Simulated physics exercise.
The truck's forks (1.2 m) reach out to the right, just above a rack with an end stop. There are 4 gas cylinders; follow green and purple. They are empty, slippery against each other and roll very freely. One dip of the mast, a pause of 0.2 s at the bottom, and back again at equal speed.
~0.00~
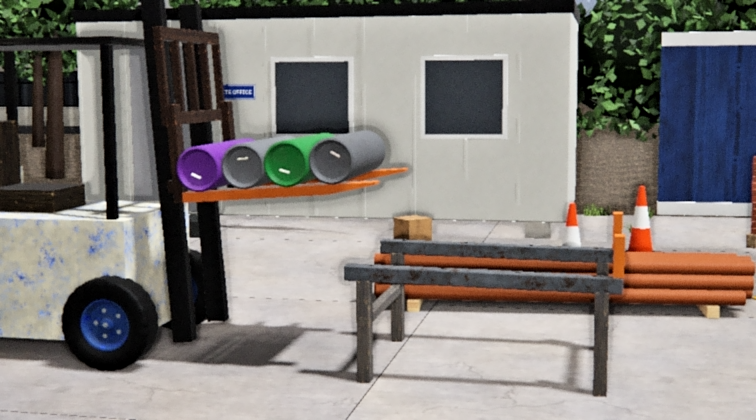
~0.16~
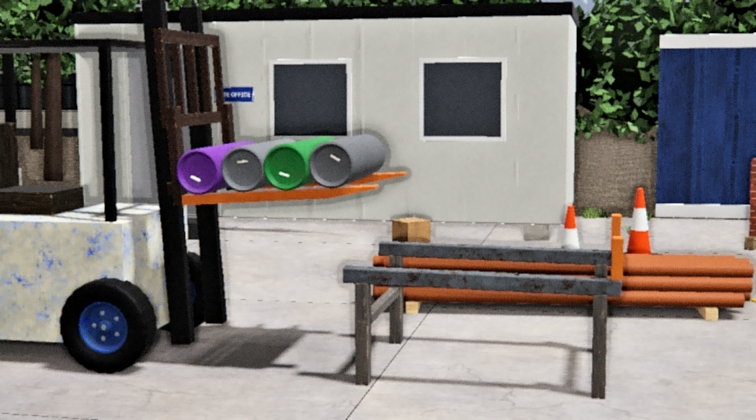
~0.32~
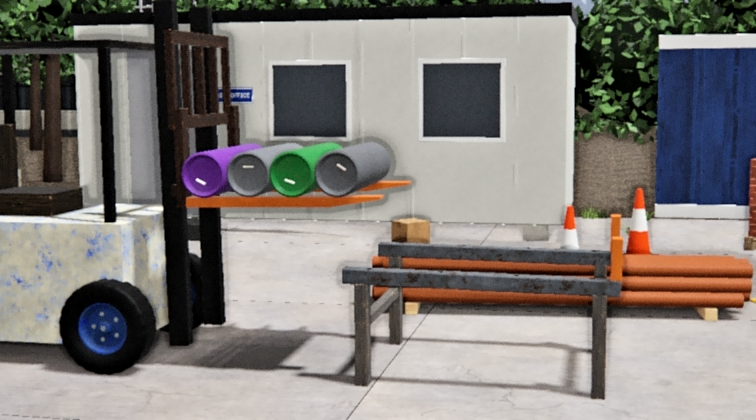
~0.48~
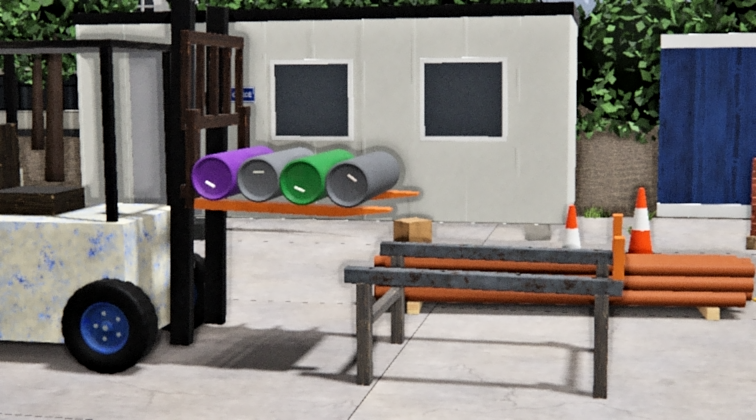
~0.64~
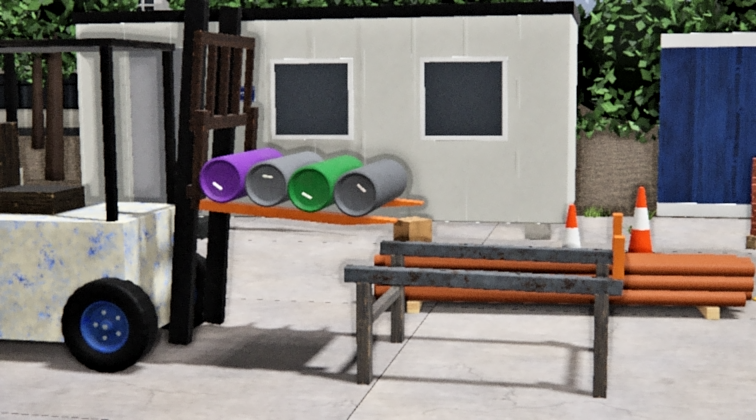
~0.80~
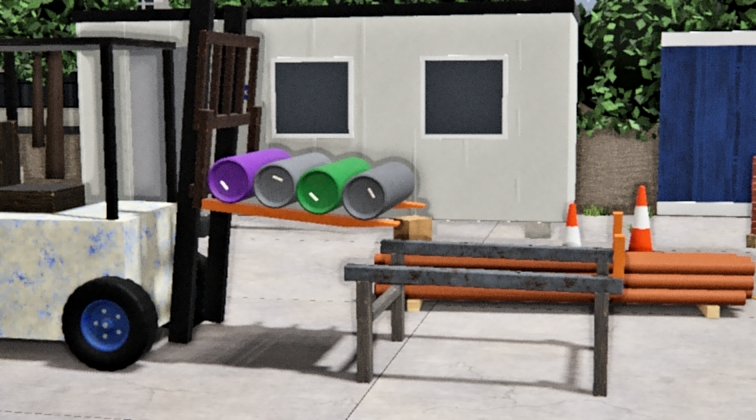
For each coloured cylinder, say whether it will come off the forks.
Green goes onto the rack. Purple remains on the forks.
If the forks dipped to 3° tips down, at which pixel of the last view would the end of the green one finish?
Near (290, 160).
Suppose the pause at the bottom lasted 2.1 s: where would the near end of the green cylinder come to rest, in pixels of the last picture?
Near (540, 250).
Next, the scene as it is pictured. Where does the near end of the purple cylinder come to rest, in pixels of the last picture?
At about (198, 170).
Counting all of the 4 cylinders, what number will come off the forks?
In all, 2.
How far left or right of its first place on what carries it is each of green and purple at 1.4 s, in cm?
Green 35 right, purple 35 right.
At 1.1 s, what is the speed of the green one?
Roughly 0.4 m/s.
By 1.1 s, green is on the forks, 35 cm from the tips, rolling right; purple is on the forks, 90 cm from the tips, rolling right; 0 off the forks so far.
By 1.4 s, green is on the forks, 15 cm from the tips, rolling right; purple is on the forks, 70 cm from the tips, rolling right; 1 off the forks so far.
By 1.8 s, green is on the rack, 140 cm from the rack's far end, rolling right; purple is on the forks, 50 cm from the tips, rolling right; 2 off the forks so far.
Finally (5.0 s), green is on the rack, 50 cm from the rack's far end; purple is on the forks, 110 cm from the tips; 2 off the forks so far.
